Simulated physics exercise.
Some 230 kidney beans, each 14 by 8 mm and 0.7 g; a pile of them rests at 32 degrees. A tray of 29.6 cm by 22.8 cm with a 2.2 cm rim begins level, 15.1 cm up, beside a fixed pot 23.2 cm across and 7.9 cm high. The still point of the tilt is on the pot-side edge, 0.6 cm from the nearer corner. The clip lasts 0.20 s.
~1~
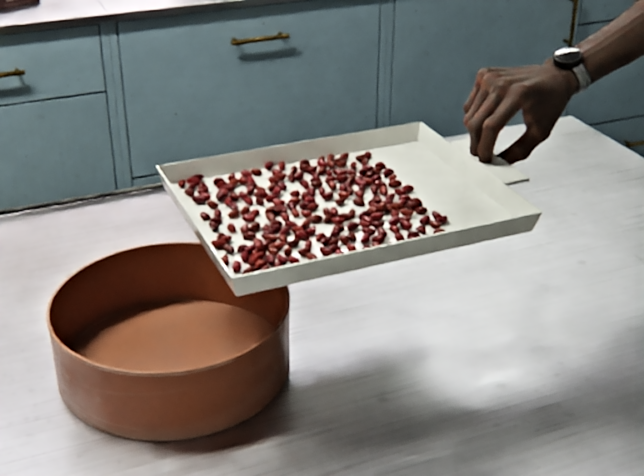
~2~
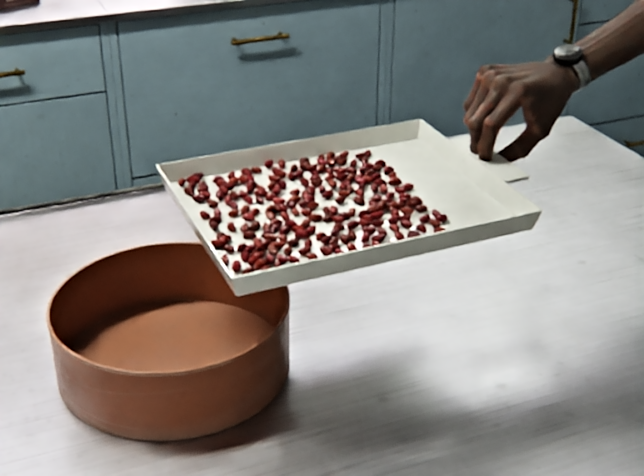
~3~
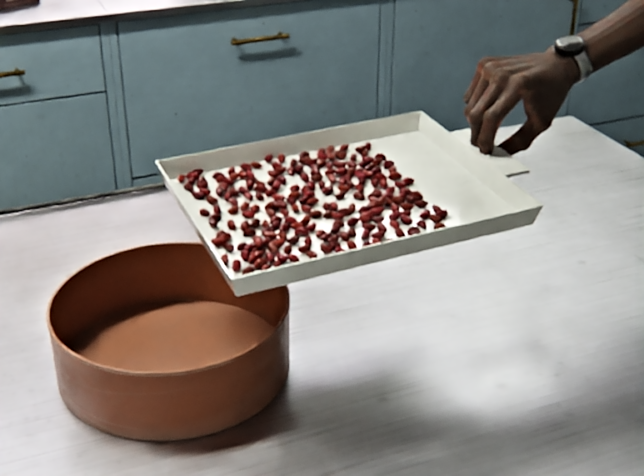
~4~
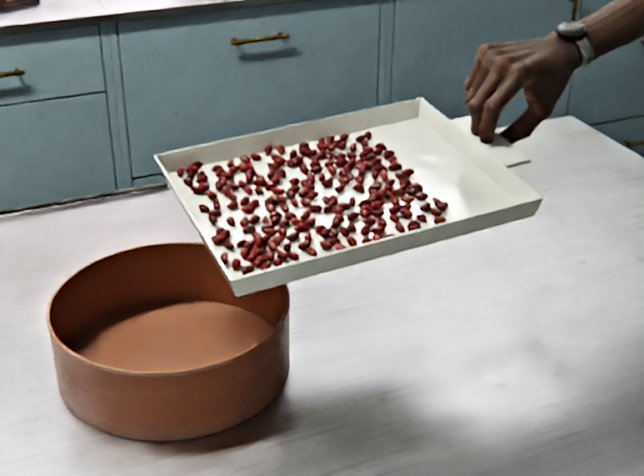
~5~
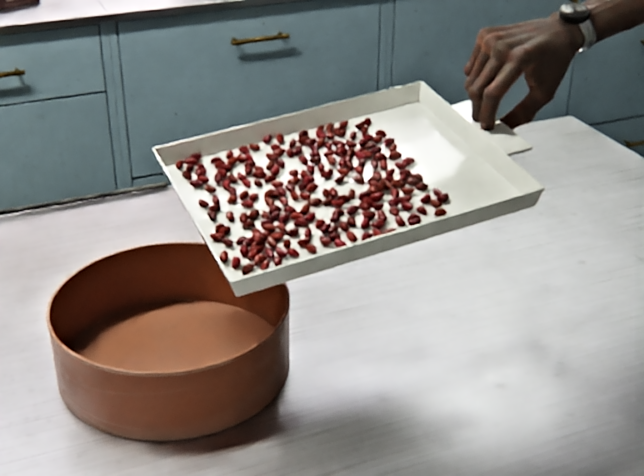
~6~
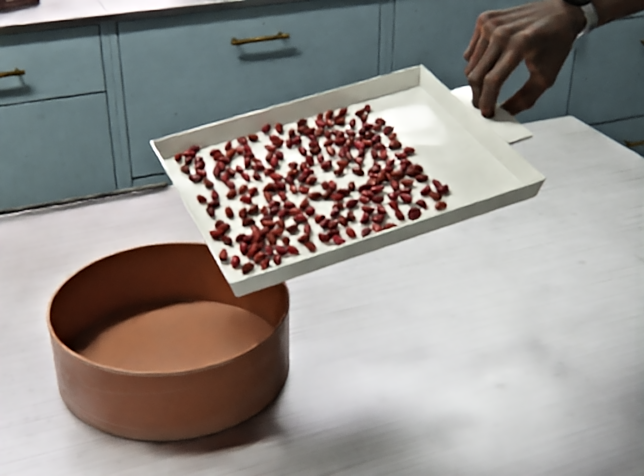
A shallow white tray scattered with dark red beans is held above a pale countertop, seen from slightly above, with blue-grey drawers and brass handles behind. A round, terracotta-coloured pot sits at the left, beneath the tray's near left edge. A hand wearing a wristwatch grips the handle at the right and slowly raises the tray's far side, tilting it gently, while the beans barely shift and the camera stays still.
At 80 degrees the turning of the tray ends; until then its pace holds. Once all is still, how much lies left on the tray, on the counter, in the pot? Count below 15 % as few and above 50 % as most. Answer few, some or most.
Tray few, counter most, pot few.
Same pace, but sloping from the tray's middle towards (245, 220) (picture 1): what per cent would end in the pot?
About 70 per cent.
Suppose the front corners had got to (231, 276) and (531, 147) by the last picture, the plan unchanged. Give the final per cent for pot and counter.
Pot 55, counter 15.
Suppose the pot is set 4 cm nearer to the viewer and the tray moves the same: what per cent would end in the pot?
In that case some 25 per cent.
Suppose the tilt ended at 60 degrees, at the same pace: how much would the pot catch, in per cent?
Then about 0 per cent.
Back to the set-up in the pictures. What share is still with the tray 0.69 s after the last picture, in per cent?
Roughly 90 per cent.
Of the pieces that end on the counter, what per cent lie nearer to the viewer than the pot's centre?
Roughly 100 per cent.
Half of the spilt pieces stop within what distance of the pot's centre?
Some 20 cm.
Then, 0.41 s after the last picture, tilt 44 degrees; the tray holds 100 %, the pot 0 %.
Then, 0.69 s after the last picture, tilt 66 degrees; the tray holds 90 %, the pot 0 %.
Then, 1.07 s after the last picture, tilt 80 degrees; the tray holds 20 %, the pot 0 %.
In the end, tray 5 %, counter 95 %, pot 0 %.
